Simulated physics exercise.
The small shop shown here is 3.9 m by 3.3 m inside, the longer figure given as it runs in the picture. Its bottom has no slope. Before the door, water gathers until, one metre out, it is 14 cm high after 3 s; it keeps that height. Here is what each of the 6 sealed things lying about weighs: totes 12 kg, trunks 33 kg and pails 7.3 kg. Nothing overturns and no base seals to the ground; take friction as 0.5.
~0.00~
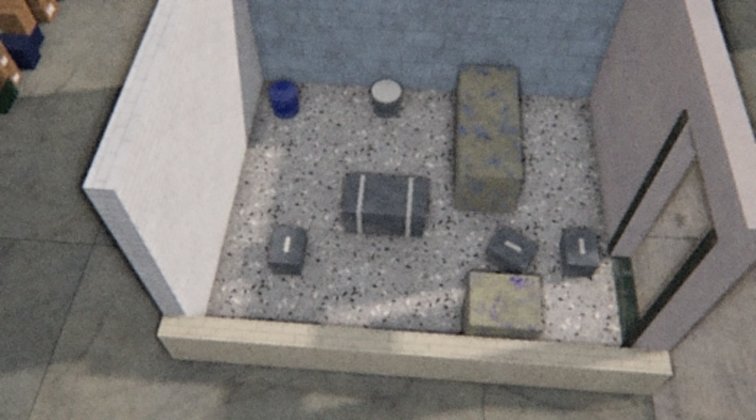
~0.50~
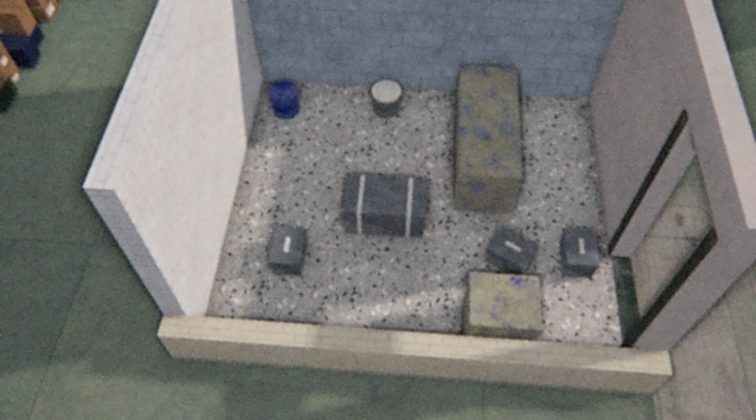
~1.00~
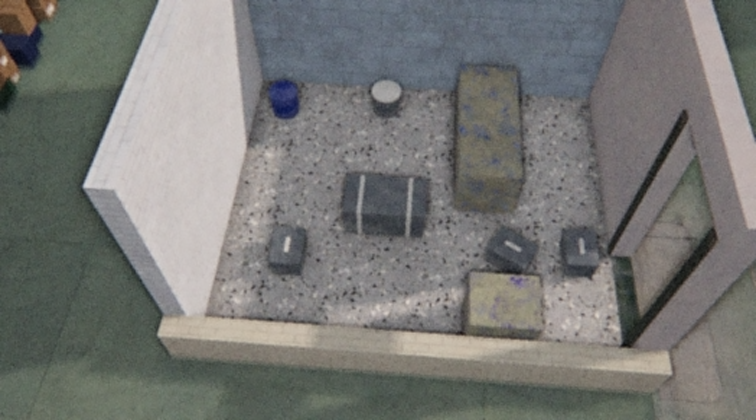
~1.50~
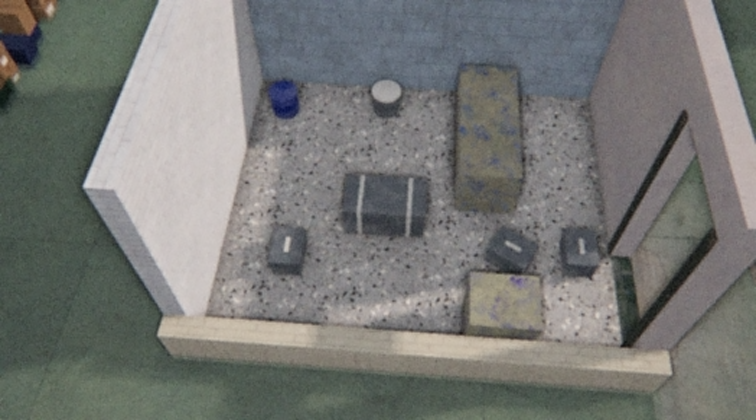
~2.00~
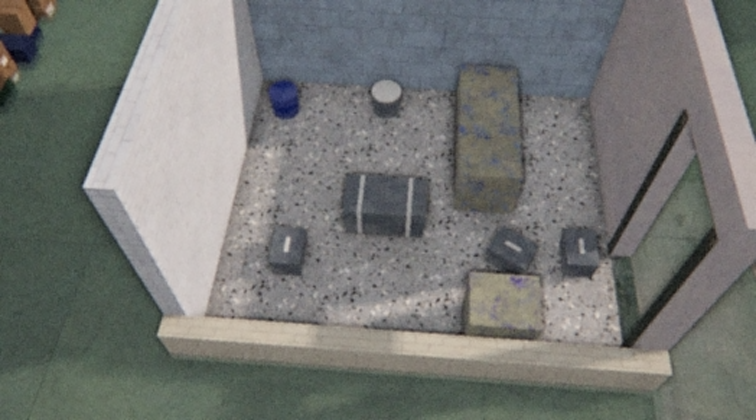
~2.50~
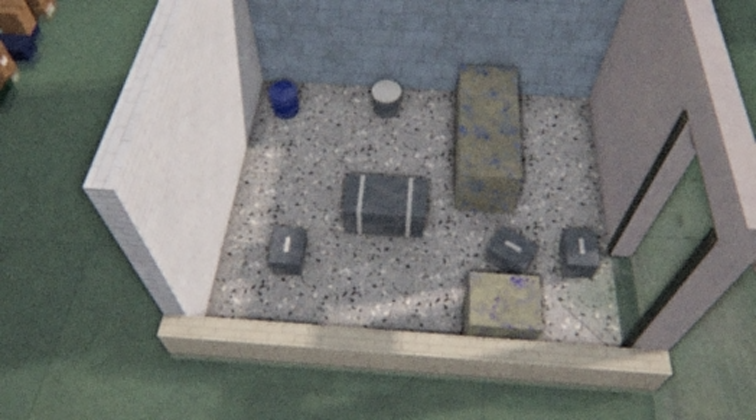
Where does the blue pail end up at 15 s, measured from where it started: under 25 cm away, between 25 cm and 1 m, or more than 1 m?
Close by.
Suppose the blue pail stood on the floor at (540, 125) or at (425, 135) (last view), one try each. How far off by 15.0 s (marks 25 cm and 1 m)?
Going in order, it barely budges and then it barely budges.
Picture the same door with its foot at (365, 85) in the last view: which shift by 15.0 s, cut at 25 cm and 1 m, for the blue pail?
In that case the blue pail remains where it is.
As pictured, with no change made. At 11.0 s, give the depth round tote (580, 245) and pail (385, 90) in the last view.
Depths: Near 9 cm, then near 4 cm.
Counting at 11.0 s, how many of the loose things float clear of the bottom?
At that time, 0.
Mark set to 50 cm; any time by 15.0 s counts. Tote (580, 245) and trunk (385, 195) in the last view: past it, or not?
In turn: Above and below.
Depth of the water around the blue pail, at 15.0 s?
Depth approx. 7 cm.
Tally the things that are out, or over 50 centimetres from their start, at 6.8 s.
At that moment it comes to 1.
After 3.5 s the blue pail is near (283, 91), 0.0 m from its start, aground; 0 afloat.
After 6.8 s the blue pail is near (283, 91), 0.0 m from its start, aground; 0 afloat.
After 11.0 s the blue pail is near (283, 91), 0.0 m from its start, aground; 0 afloat.
After 15.0 s the blue pail is near (283, 91), 0.0 m from its start, aground; 1 afloat.
